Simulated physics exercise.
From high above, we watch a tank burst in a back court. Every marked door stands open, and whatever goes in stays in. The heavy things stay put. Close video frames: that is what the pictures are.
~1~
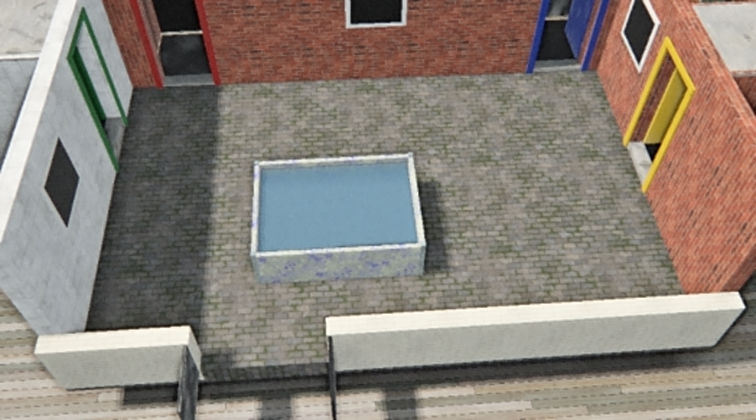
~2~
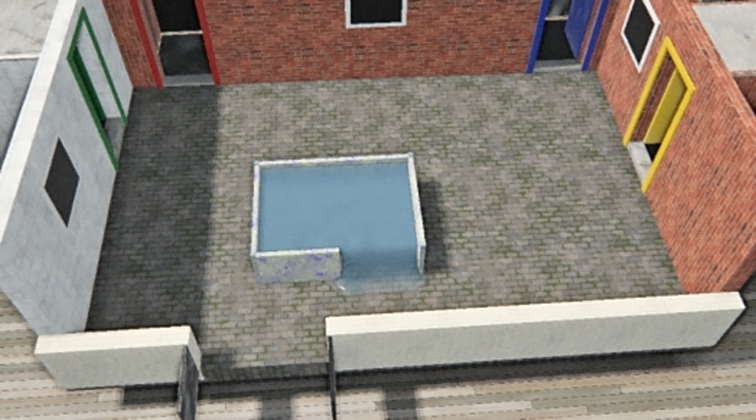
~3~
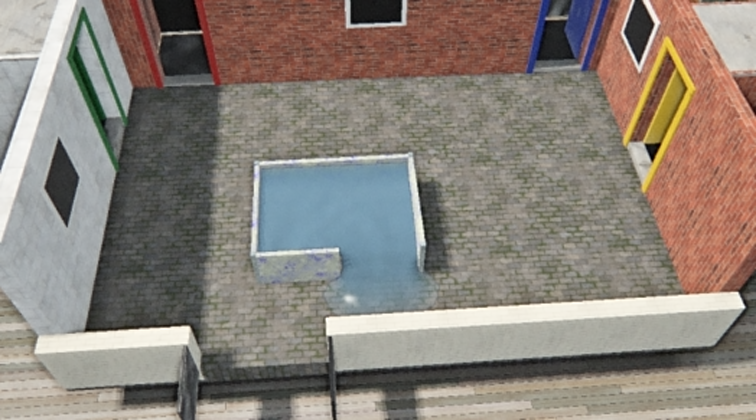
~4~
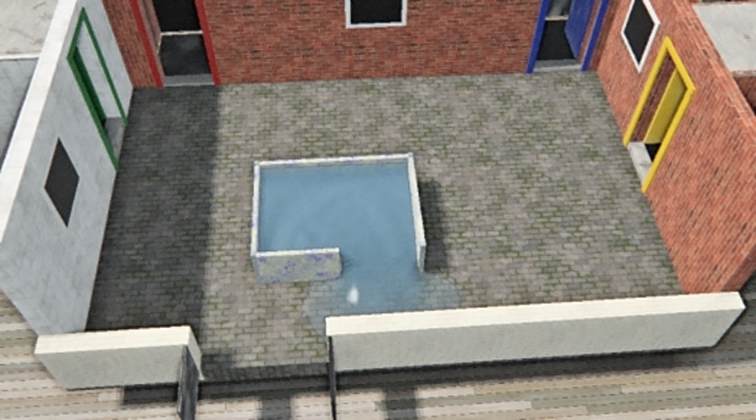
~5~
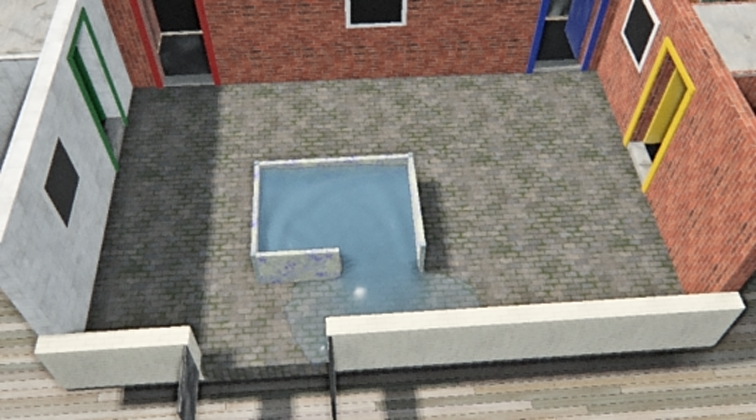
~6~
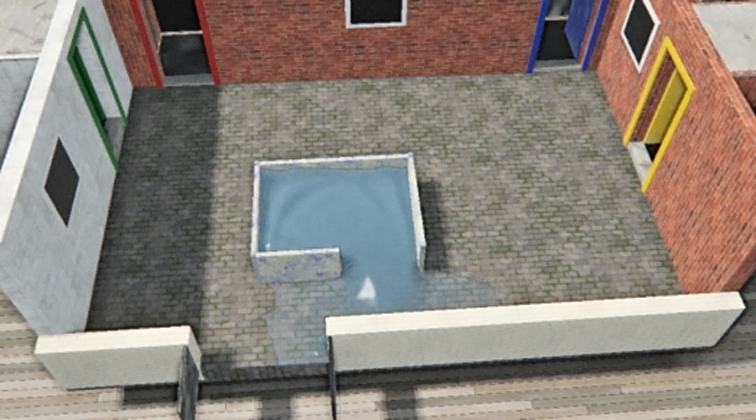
The clip shows a rectangular tank of still water in a paved courtyard seen from above; part of its front wall opens at the right, and water pours out, spreading across the paving to the low cream wall.
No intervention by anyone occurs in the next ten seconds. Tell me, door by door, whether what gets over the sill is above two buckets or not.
At the end, the red door does not exceed two buckets; the green door does not exceed two buckets; the yellow door does not exceed two buckets; the blue door exceeds two buckets.
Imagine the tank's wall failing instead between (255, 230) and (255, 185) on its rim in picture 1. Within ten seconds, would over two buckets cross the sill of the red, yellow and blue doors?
Going door by door, the red one crosses the threshold, then the yellow one misses the threshold, then the blue one misses the threshold.
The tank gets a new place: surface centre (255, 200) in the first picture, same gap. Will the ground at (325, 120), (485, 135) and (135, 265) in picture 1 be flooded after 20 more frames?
Points in order: Not reached; not reached; not reached.
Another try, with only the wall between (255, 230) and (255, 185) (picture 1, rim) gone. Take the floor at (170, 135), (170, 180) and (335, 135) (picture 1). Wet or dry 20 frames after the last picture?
In the order you gave them, I get drenched, drenched, still bare.
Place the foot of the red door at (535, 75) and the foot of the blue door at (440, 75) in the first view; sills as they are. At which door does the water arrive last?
Answer: The one in blue.
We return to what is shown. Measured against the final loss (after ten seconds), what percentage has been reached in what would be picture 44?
My reading is about 65 per cent.
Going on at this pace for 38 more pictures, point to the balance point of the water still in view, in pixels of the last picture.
Around pixel (426, 226) of the last picture.
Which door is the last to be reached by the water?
That is the red-painted one.
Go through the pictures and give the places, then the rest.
In the first picture, still water in the tank at (337, 206).
In the second picture, the front is at (420, 279), out from the gap at (379, 266).
In the third picture, water pours out at (379, 266) and has run to (347, 316).
In the fourth picture, water pours out at (379, 267) and has run to a hidden place.
In the fifth picture, water pours out at (379, 267) and has run to a hidden place.
In the sixth picture, the front is at a hidden place, out from the gap at (379, 266).
A moment on, water covers 10 % of the floor; the red door not reached, the green door not reached, the yellow door not reached, the blue door not reached.
Next, water covers 30 % of the floor; the red door not reached, the green door not reached, the yellow door not reached, the blue door not reached.
Then, water covers 40 % of the floor; the red door not reached, the green door not reached, the yellow door wet at the sill, nothing in, the blue door not reached.
Later, water covers 65 % of the floor; the red door not reached, the green door wet at the sill, nothing in, the yellow door wet at the sill, nothing in, the blue door over two buckets in.
In the end, water covers 95 % of the floor; the red door wet at the sill, nothing in, the green door wet at the sill, nothing in, the yellow door wet at the sill, nothing in, the blue door over two buckets in.
